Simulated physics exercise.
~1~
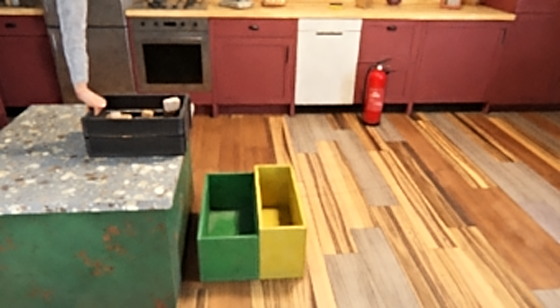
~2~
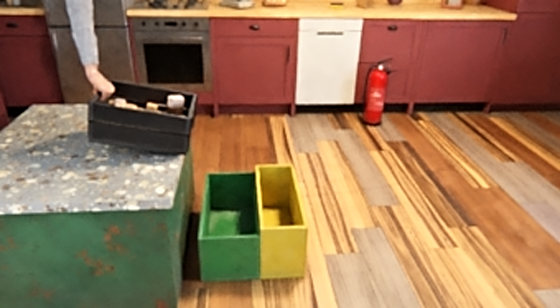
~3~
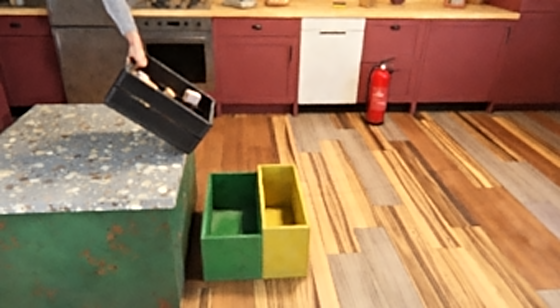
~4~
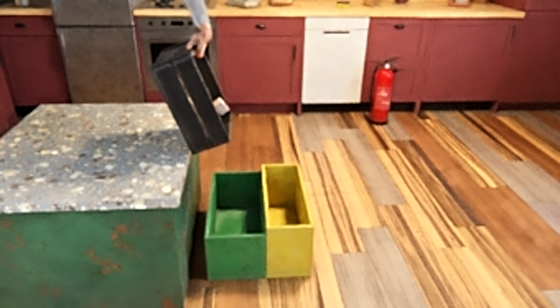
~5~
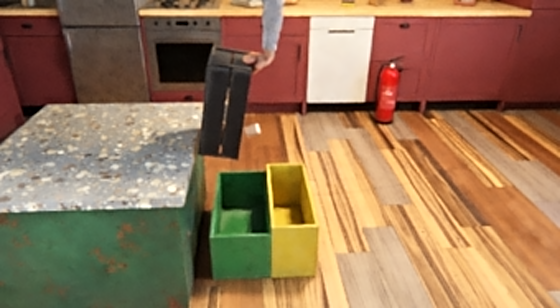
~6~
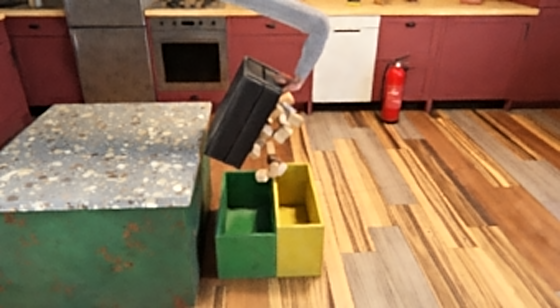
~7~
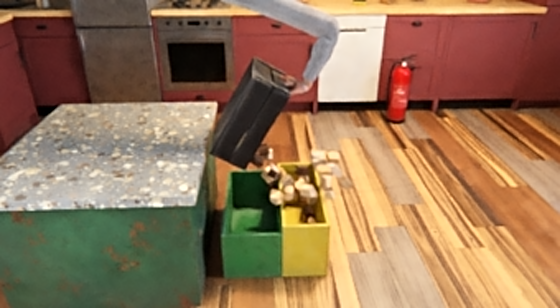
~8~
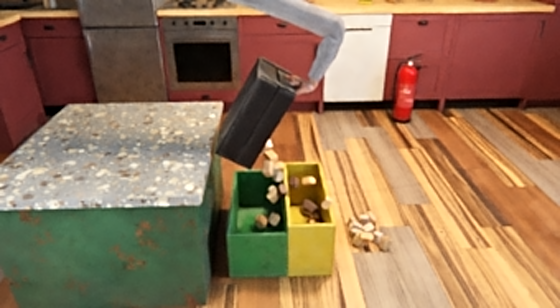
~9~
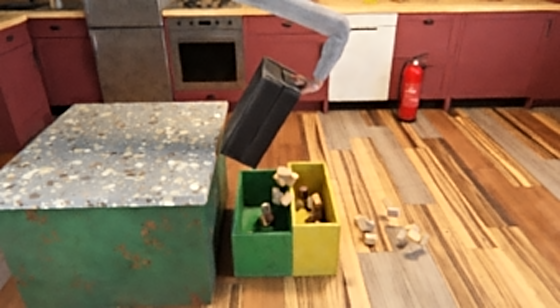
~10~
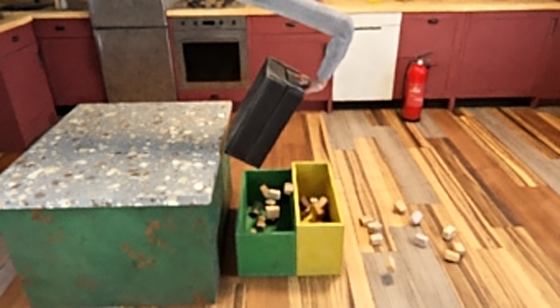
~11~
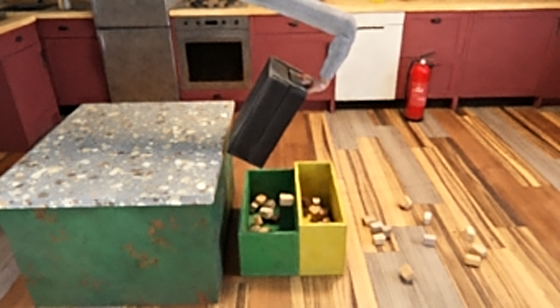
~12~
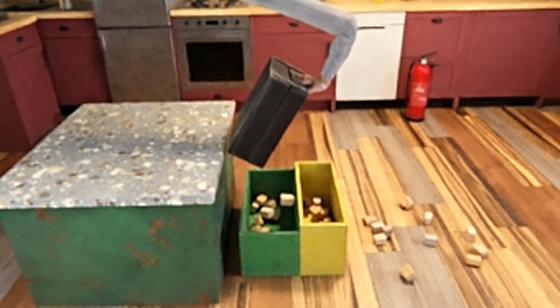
A hand tipping a black tote of wooden blocks over green and yellow bins, some blocks scattering across the floor beyond.
